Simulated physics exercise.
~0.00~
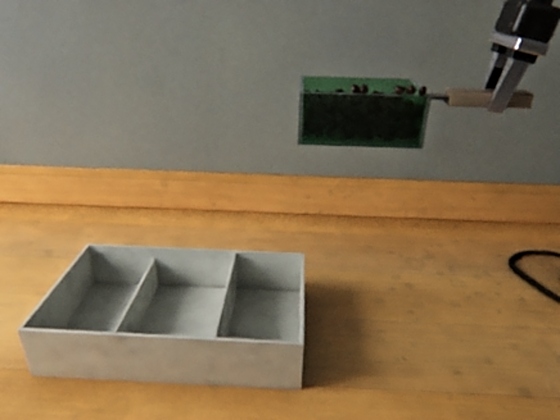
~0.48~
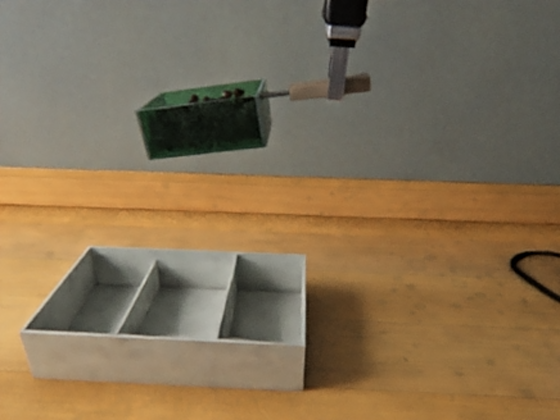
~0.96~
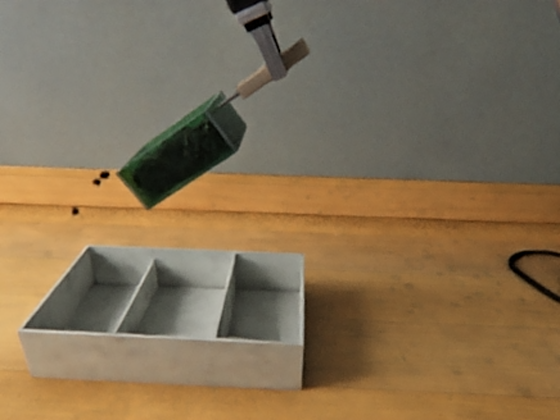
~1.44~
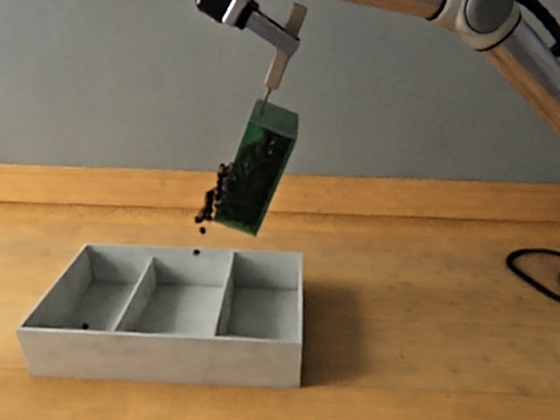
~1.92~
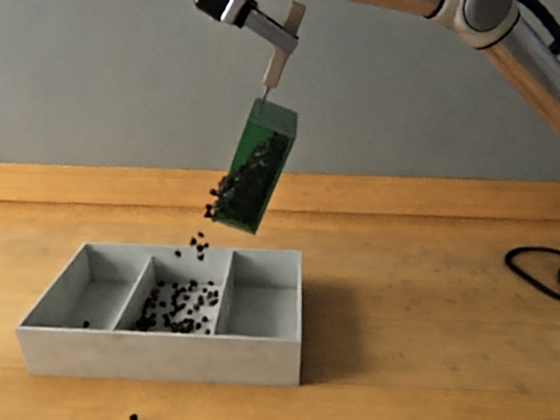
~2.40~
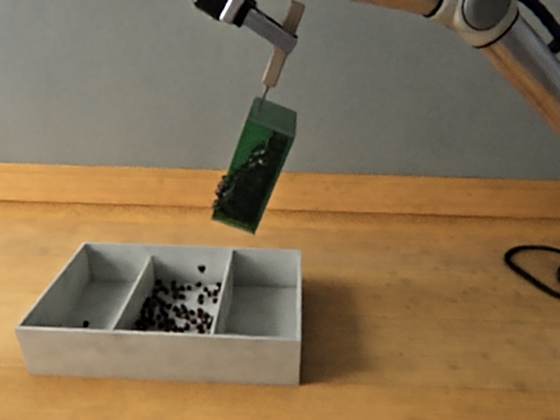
On a wooden surface against a grey wall, a pale grey crate with three compartments sits below a robot arm gripping a green box of dark beans by its handle. The arm carries the box left until it hangs above the crate. It tips the box forward, and a few beans slip out early on the left. The arm shifts right and tilts the box steeply, sending a stream of beans into the middle compartment. The flow dwindles and stops, leaving scattered beans in the middle, hardly any on the left, none on the right, and many still in the tilted box.
